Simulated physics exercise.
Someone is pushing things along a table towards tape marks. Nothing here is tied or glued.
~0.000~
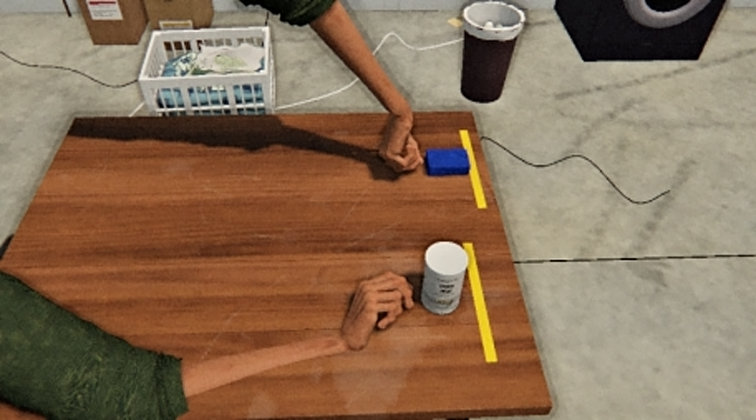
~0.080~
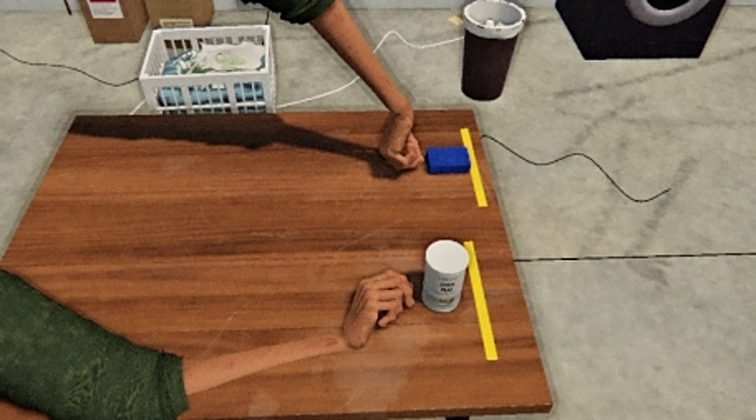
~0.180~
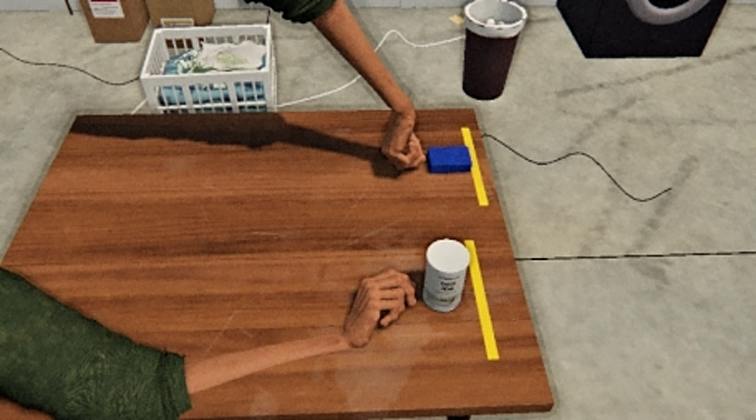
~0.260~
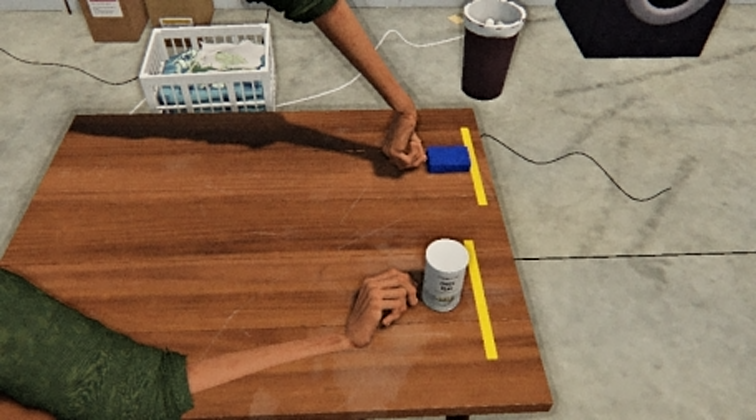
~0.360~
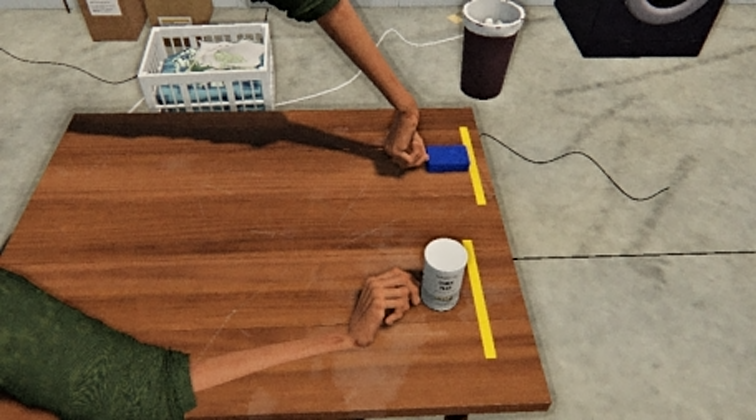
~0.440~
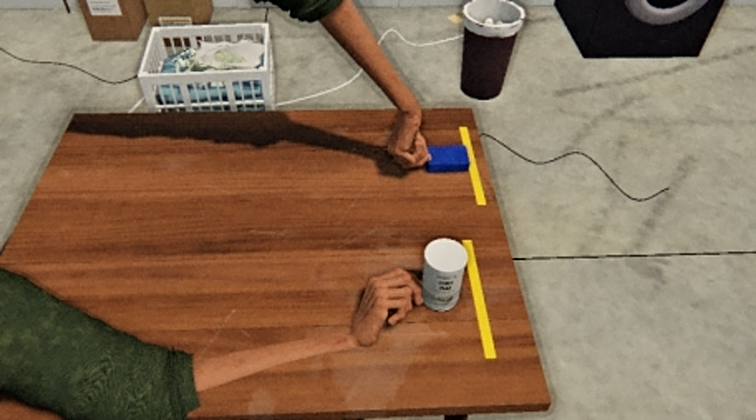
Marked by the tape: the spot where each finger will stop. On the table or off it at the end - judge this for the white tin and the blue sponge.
The white tin stays up, the blue sponge comes off.
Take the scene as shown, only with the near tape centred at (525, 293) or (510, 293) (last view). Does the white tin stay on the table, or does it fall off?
Try one: It is lost over the side; try two: It is lost over the side.
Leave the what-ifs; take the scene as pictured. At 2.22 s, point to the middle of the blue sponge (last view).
I'd say roughly pixel (497, 160).
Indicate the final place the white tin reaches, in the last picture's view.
Around (508, 274).
Around 2.22 s, white tin travelled about its own width near (506, 274); blue sponge leaning 14° off how it started near (497, 160).
Around 2.56 s, white tin travelled well along near (508, 274); blue sponge in the air near (476, 300).
Finally (2.9 s), the white tin is still on the table, near (508, 274); the blue sponge drops to the floor.
